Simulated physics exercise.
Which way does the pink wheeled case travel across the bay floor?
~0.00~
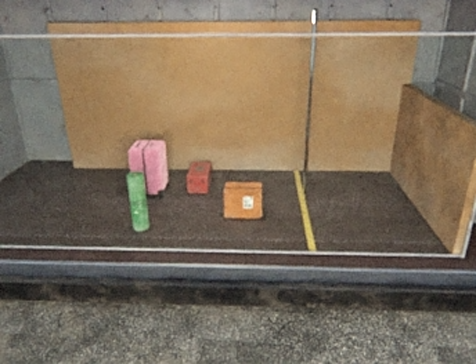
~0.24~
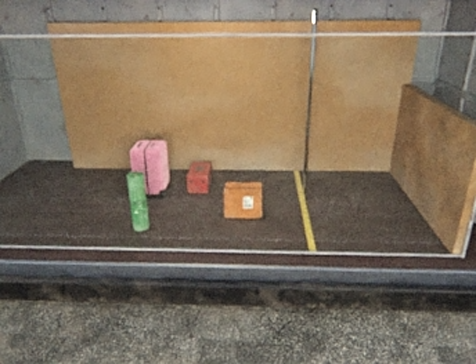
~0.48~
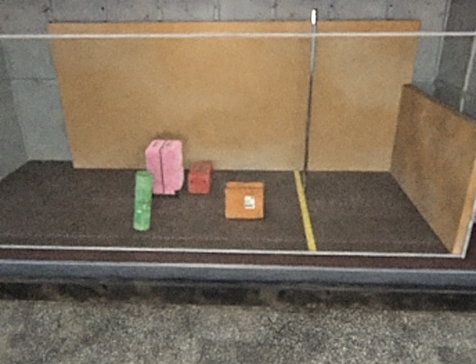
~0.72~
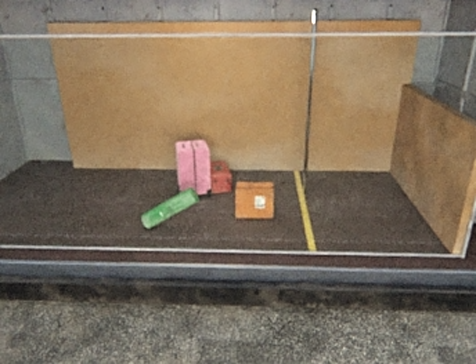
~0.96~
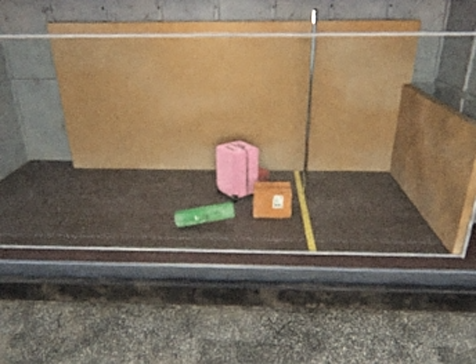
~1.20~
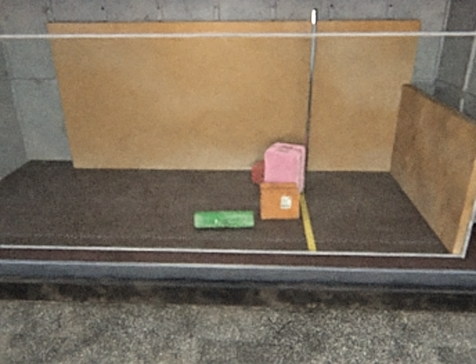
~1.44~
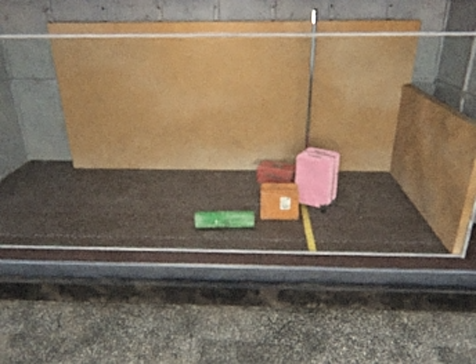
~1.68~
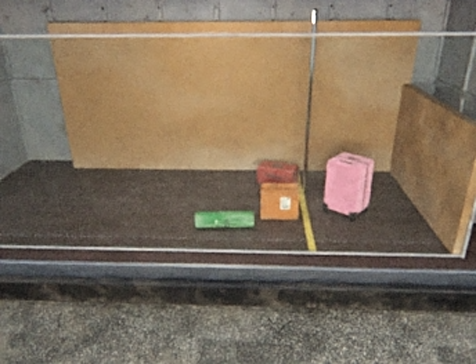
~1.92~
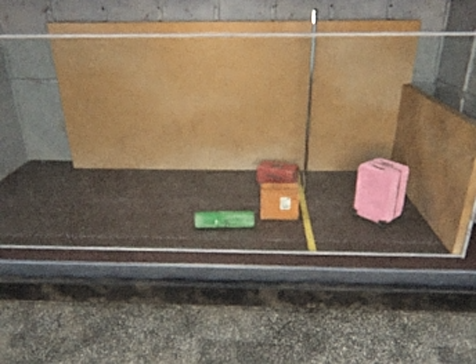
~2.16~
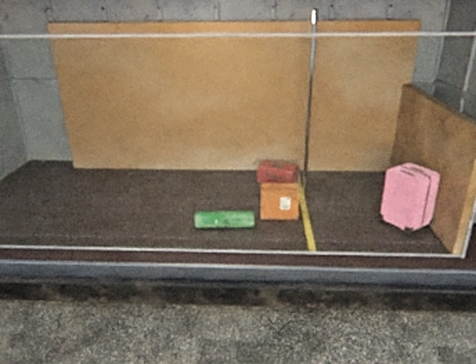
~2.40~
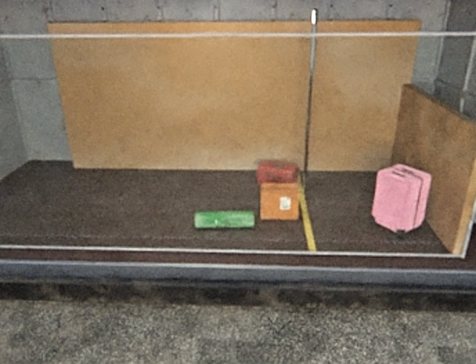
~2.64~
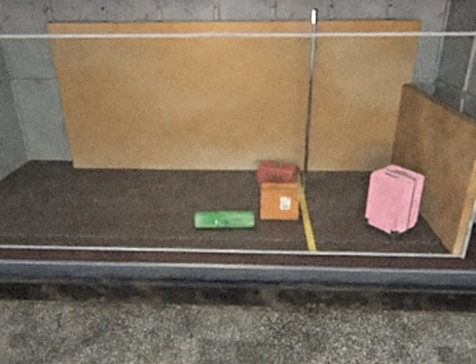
The pink wheeled case moves to the right, crossing the yellow line and nearing the board at that side. It then drifts back only slightly to the left.
